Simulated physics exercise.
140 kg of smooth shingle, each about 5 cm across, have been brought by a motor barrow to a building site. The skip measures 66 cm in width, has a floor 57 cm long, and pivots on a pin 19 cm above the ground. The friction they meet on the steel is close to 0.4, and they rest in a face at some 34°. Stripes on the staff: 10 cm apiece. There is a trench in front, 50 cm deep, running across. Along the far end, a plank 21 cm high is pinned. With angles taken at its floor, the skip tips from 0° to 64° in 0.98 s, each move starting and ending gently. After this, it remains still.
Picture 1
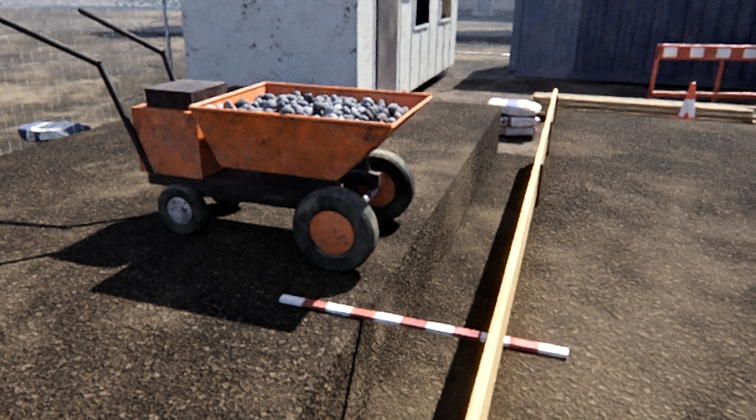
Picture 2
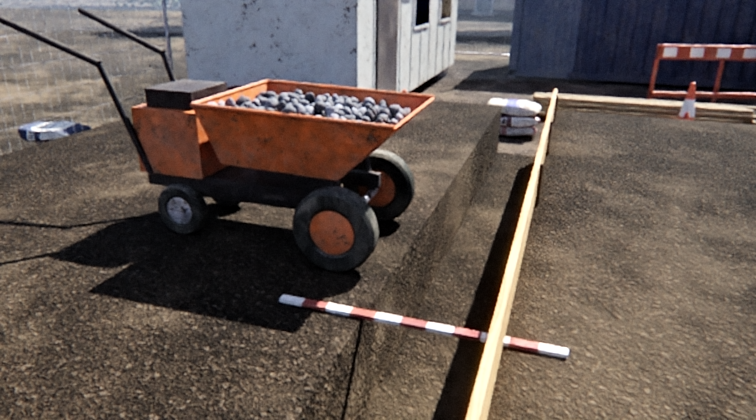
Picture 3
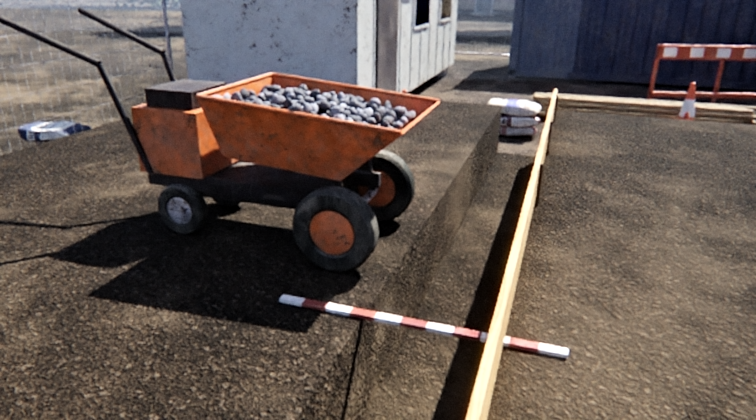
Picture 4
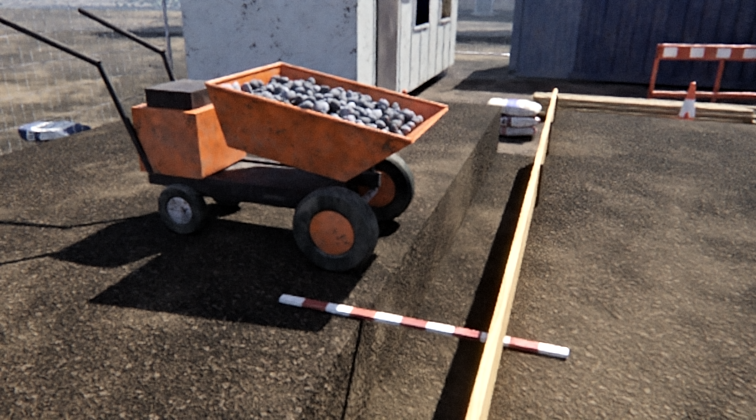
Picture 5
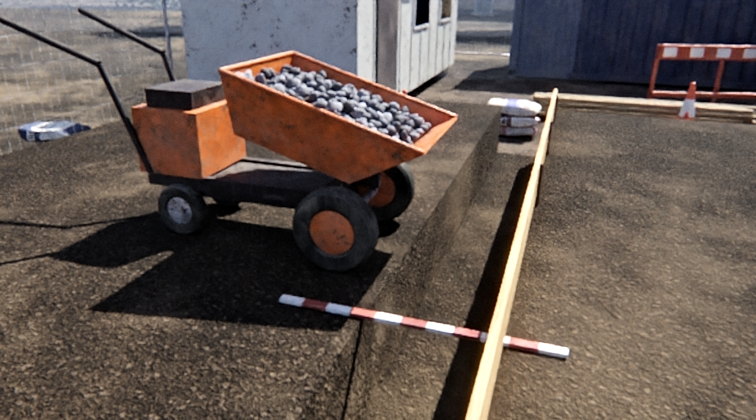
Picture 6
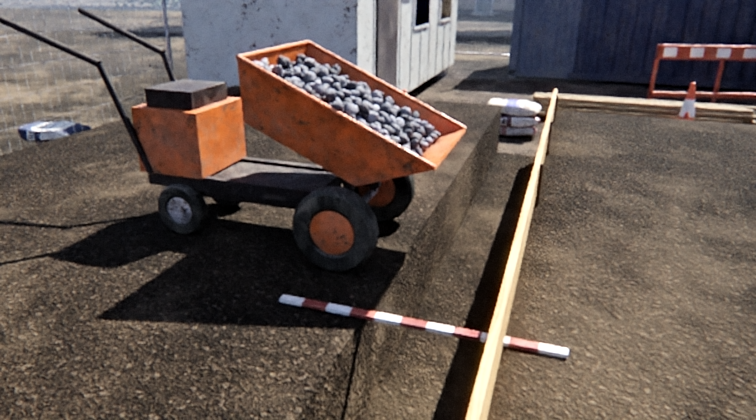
The footage shows an orange motor barrow loaded with grey stones standing beside a trench, a red-and-white striped staff lying across it; the barrow stays still while its skip tilts steadily, the back rising and front lip lowering rightward.
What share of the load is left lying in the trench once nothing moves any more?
About 87 per cent.
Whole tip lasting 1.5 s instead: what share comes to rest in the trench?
Something close to 90 per cent.
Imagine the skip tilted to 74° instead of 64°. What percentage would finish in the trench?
In that case around 95 percent.
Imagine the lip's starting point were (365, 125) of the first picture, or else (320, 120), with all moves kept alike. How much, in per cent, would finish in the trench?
It comes to about 100 and 100 in a hundred.
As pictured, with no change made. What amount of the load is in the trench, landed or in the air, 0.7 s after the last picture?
About 30 per cent by then.
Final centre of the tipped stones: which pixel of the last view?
Resting centre: About (473, 342).
Then, 0.3 s after the last picture the floor is at 54°, 100 % in the skip; the foremost stones are at (467, 198).
Then, 0.7 s after the last picture the floor is at 64°, 66 % in the skip, 29 % in the trench, 5 % past the trench; the foremost stones are at (554, 254).
Then, 1.0 s after the last picture the floor is at 64°, 24 % in the skip, 63 % in the trench, 13 % past the trench; the foremost stones are at (680, 283).
Then, 3.0 s after the last picture the floor is at 64°, 0 % in the skip, 87 % in the trench, 13 % past the trench; the foremost stones are past the picture's edge.
